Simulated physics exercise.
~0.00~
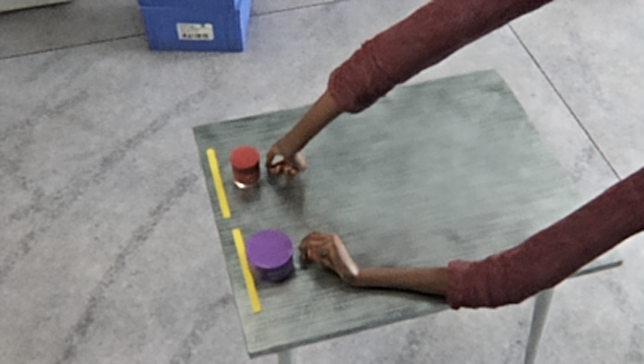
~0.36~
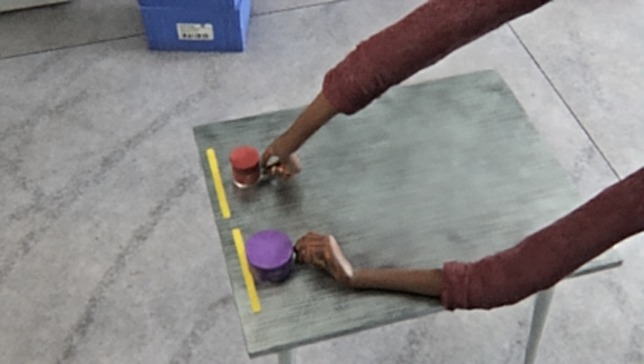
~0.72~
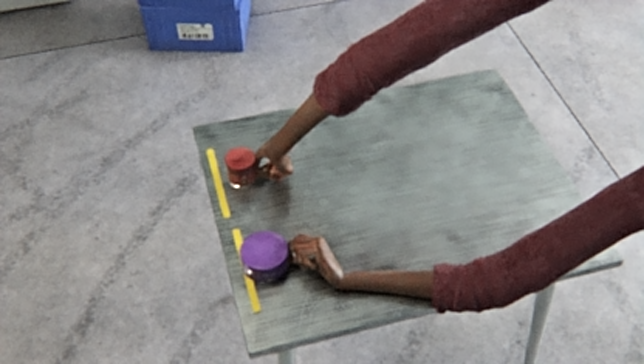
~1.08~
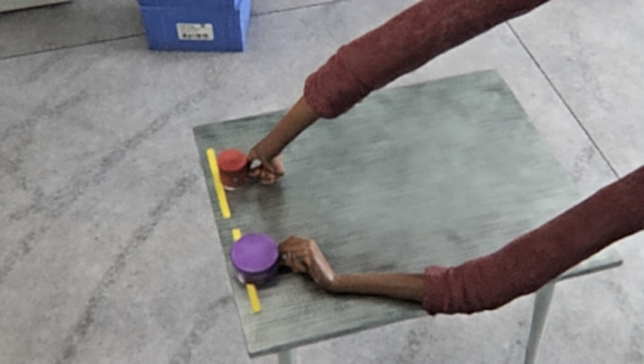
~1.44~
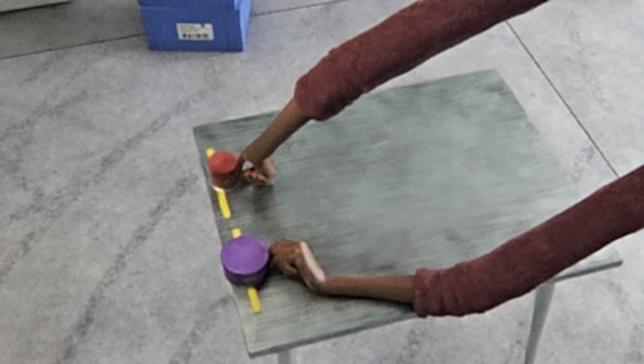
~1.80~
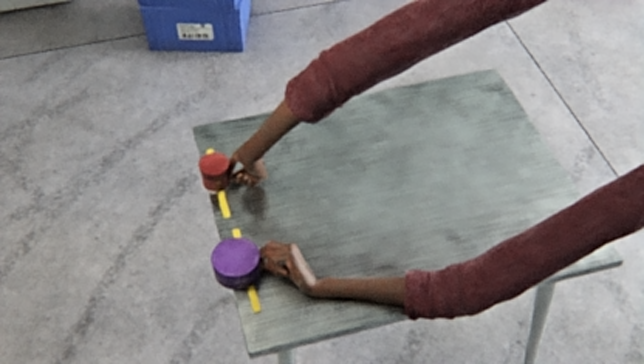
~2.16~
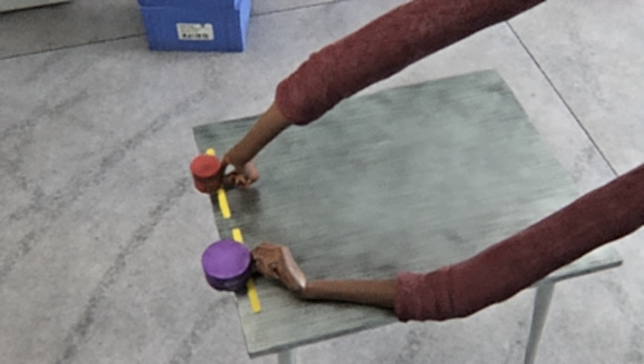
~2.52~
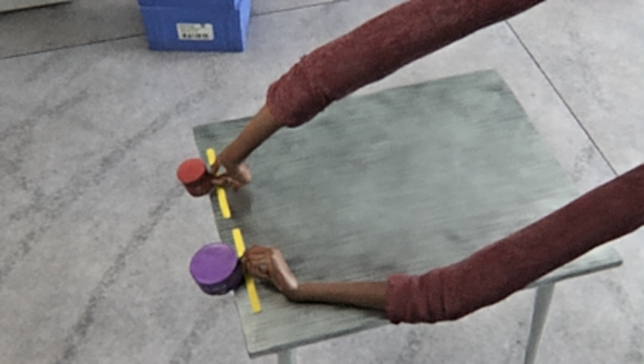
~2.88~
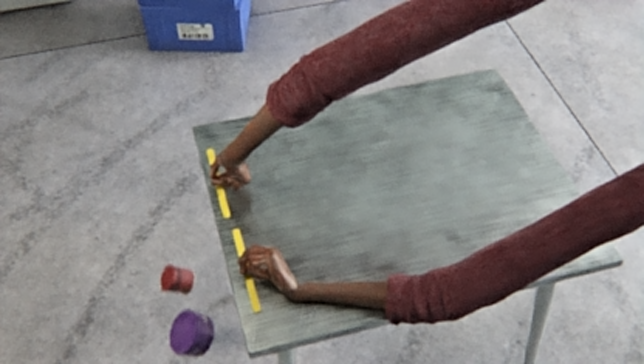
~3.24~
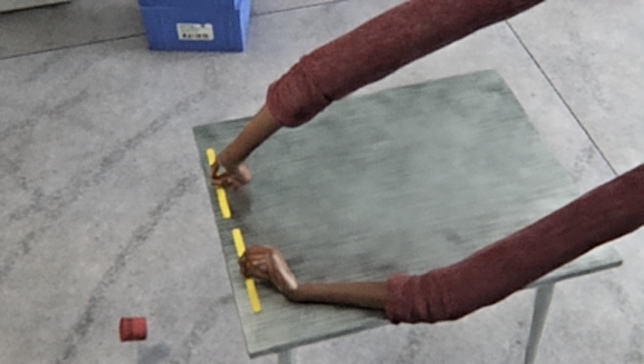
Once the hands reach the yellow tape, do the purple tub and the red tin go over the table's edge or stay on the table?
Both go over the edge. The red tin and the purple tub drop off the left side of the table towards the floor.
